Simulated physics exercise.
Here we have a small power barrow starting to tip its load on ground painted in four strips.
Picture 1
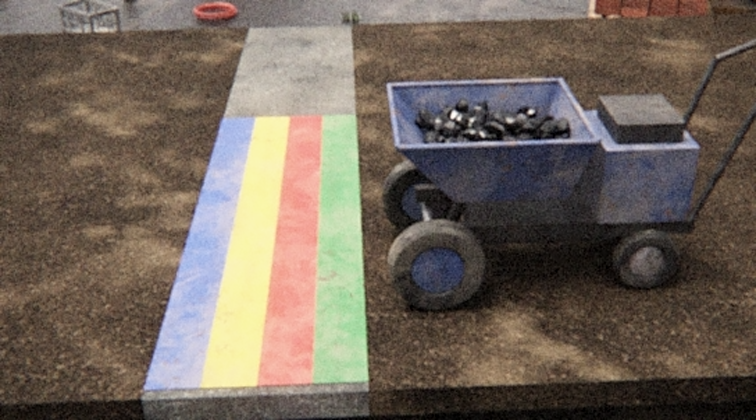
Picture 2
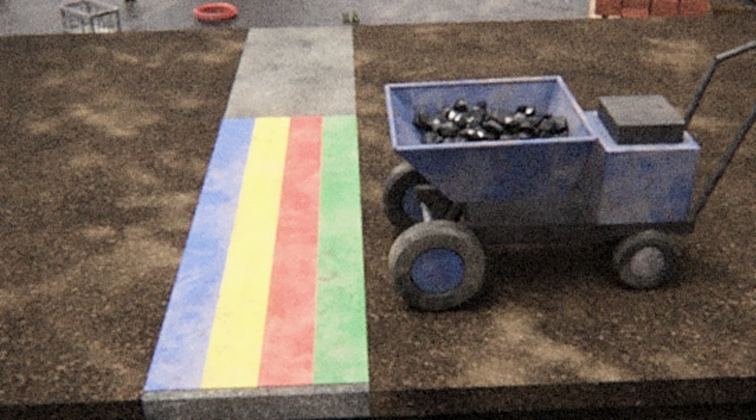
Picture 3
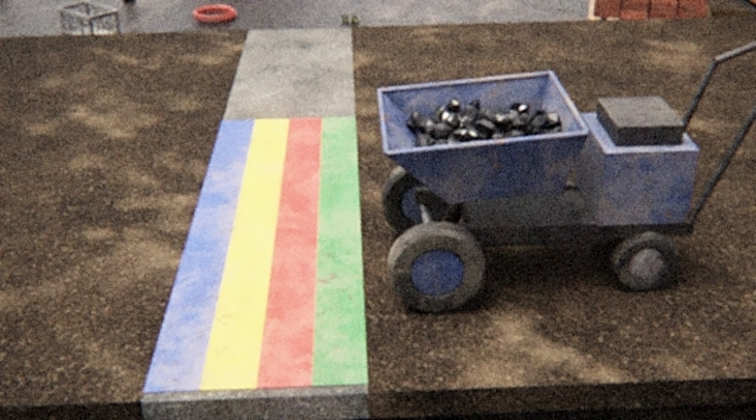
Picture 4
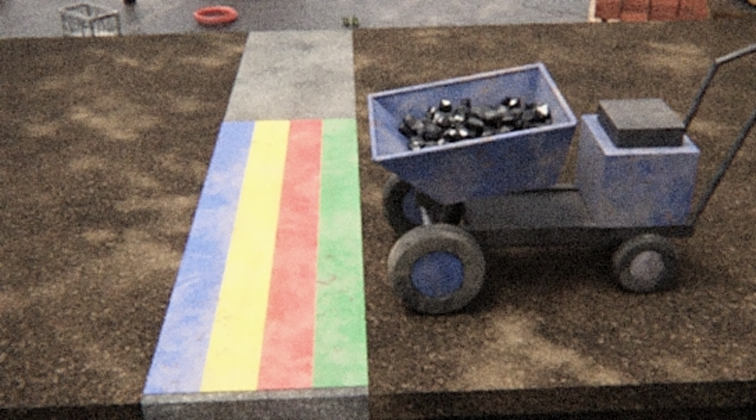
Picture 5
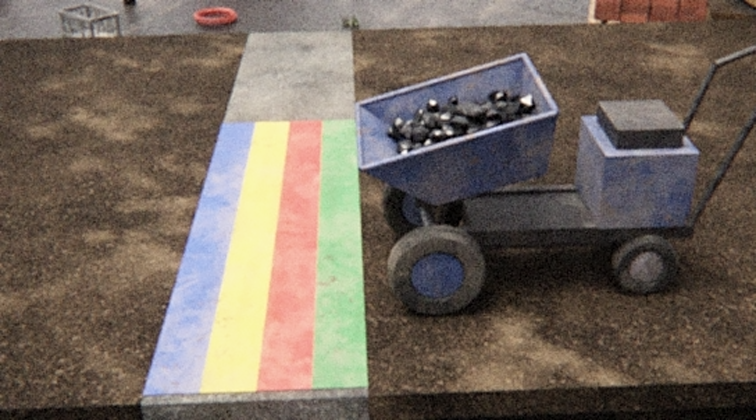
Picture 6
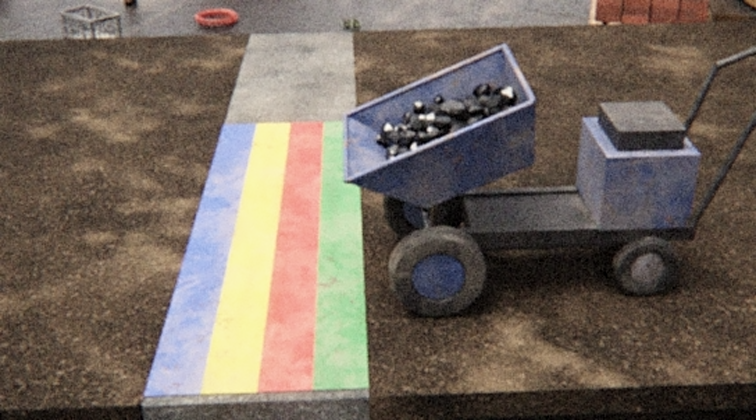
A blue power barrow loaded with black lumps gradually tilting its skip leftward beside blue, yellow, red and green painted strips.
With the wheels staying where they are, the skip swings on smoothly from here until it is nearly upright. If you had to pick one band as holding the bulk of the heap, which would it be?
I would pick yellow.
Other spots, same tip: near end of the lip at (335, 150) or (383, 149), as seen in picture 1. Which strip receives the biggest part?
First spot: That blue strip; second spot: The strip in yellow.
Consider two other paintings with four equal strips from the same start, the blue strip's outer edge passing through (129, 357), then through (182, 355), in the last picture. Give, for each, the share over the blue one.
I'd say about 10 % for the first and about 20 % for the second.
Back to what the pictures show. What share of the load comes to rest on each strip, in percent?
Percentages: Green 0, red 20, yellow 35, blue 15.
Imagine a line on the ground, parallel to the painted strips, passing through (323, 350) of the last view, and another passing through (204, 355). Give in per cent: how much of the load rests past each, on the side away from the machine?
80 % and 20 %, in that order.
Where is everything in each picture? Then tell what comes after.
Lip of the skip at (398, 148), level; top of the load at (494, 129), lumps of coal; green strip at (340, 339); red strip at (288, 341); yellow strip at (236, 342); blue strip at (183, 344), in the first picture.
Lip of the skip at (396, 150), tipped barely; top of the load at (505, 137), in the second picture.
Lip of the skip at (387, 154), tipped barely; top of the load at (498, 136), in the third picture.
Lip of the skip at (376, 161), tipped a little; top of the load at (489, 133), in the fourth picture.
Lip of the skip at (361, 169), tipped clearly; top of the load at (501, 124), in the fifth picture.
Lip of the skip at (346, 181), tipped clearly; top of the load at (485, 119); green strip at (340, 345); red strip at (288, 347); yellow strip at (236, 349); blue strip at (183, 351), in the sixth picture.
Soon after the last picture, skip tipped steeply; all in the skip.
A little later, skip tipped right over; about two thirds in the skip; about a quarter over the red strip; about a quarter over the yellow strip; a stray few over the blue strip.
Later still, skip tipped right over; about a quarter in the skip; a stray few over the green strip; about a quarter over the red strip; about a third over the yellow strip; a small part over the blue strip; a small part off the paint.
At rest, skip tipped right over; about a quarter in the skip; a stray few over the green strip; about a quarter over the red strip; about a third over the yellow strip; a small part over the blue strip; a small part off the paint.
